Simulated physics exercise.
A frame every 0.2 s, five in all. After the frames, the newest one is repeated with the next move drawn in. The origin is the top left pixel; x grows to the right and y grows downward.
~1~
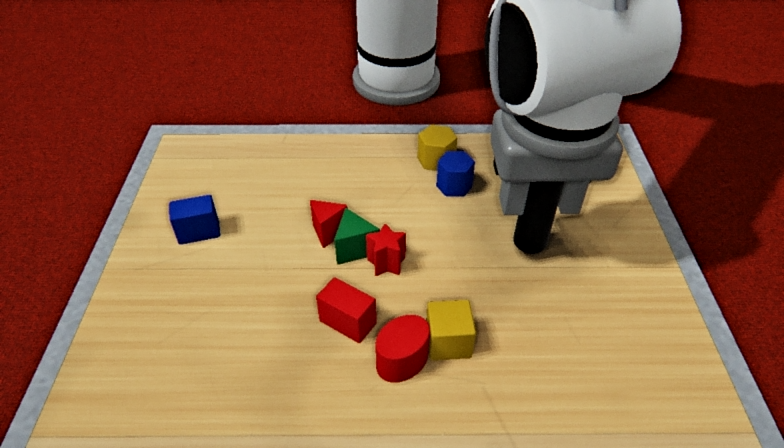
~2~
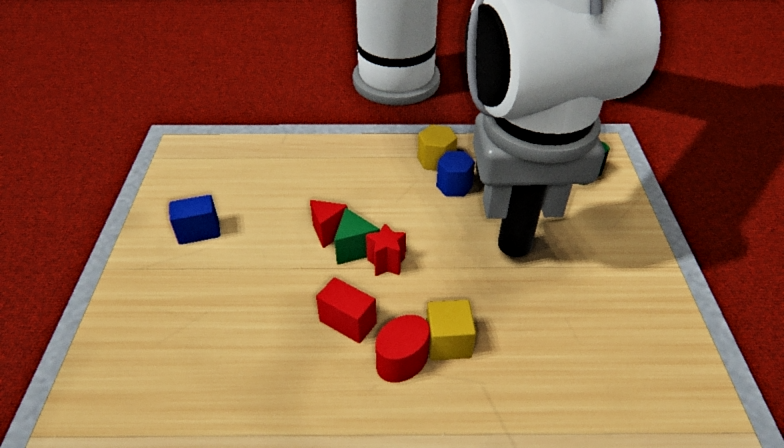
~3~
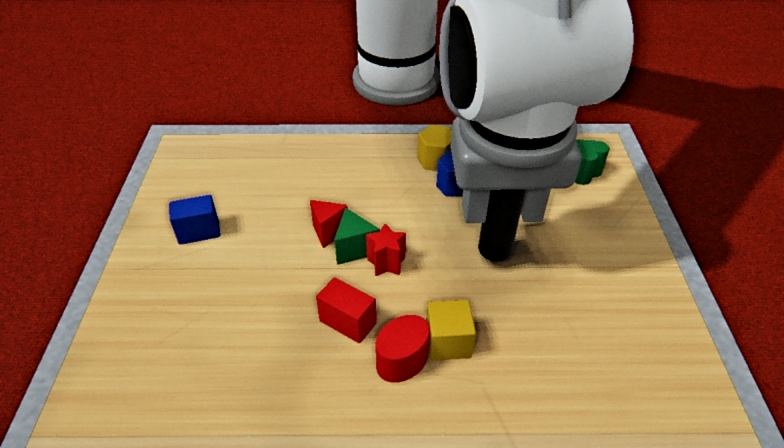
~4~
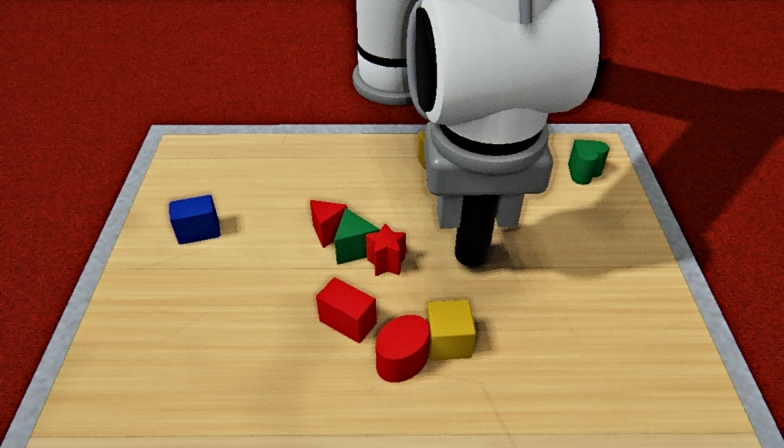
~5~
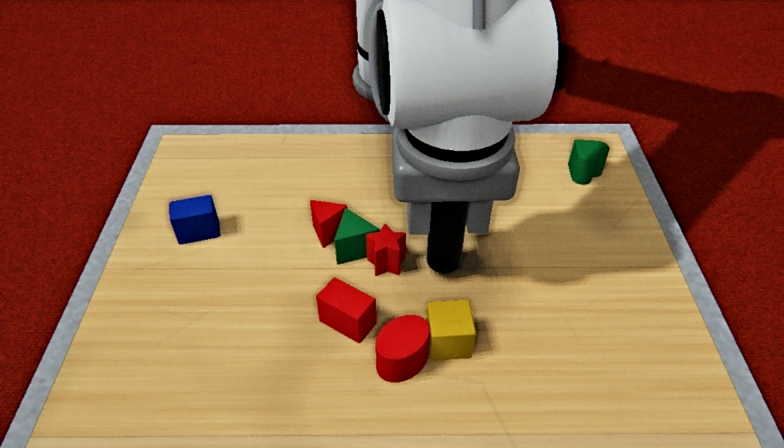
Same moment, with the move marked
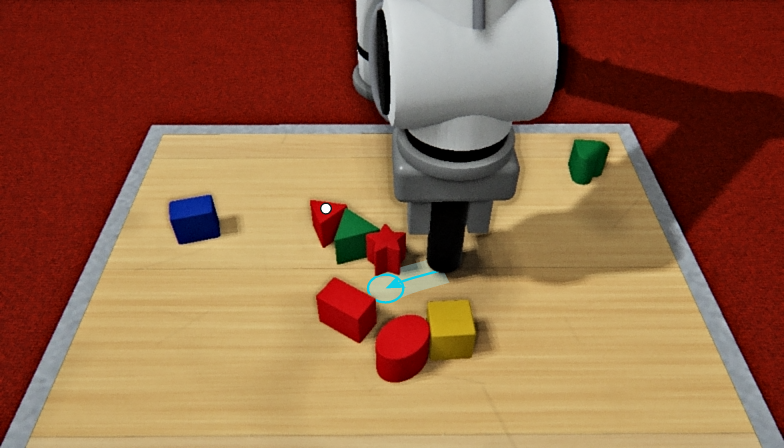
A robot arm moves its black rod left across the board, pushing none of the blocks.
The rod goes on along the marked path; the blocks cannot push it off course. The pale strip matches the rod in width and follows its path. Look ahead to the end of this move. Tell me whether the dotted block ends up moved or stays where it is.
It's unmoved.
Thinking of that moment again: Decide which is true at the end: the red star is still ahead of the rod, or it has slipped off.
Slipped off.
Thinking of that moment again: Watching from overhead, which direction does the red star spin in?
My prediction: CW.
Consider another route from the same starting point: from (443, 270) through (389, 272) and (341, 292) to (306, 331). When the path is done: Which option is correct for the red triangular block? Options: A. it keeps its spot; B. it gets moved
I choose B.
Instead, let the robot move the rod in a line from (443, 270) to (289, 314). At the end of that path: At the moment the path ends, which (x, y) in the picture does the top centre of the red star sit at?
Its top middle is near (361, 242).
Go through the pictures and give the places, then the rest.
In the first picture, tip of the rod (530, 243), middles of tops, red triangular block (326, 209), green triangular block (353, 225), red star (386, 238).
In the second picture, rod (514, 246), nothing pushed.
In the third picture, rod (495, 251), nothing pushed.
In the fourth picture, rod (471, 256), nothing pushed.
In the fifth picture, rod (444, 262), red triangular block (326, 209), green triangular block (353, 225), red star (386, 238).
The line goes from (443, 270) by way of (424, 275) and (404, 281) to (386, 288); the dot is on the red triangular block.
The first path, step by step. Halfway along, rod (414, 270); nothing pushed yet.
At the end, rod (386, 280); red triangular block unmoved; green triangular block (350, 220); red star (371, 241), turned 50° clockwise.
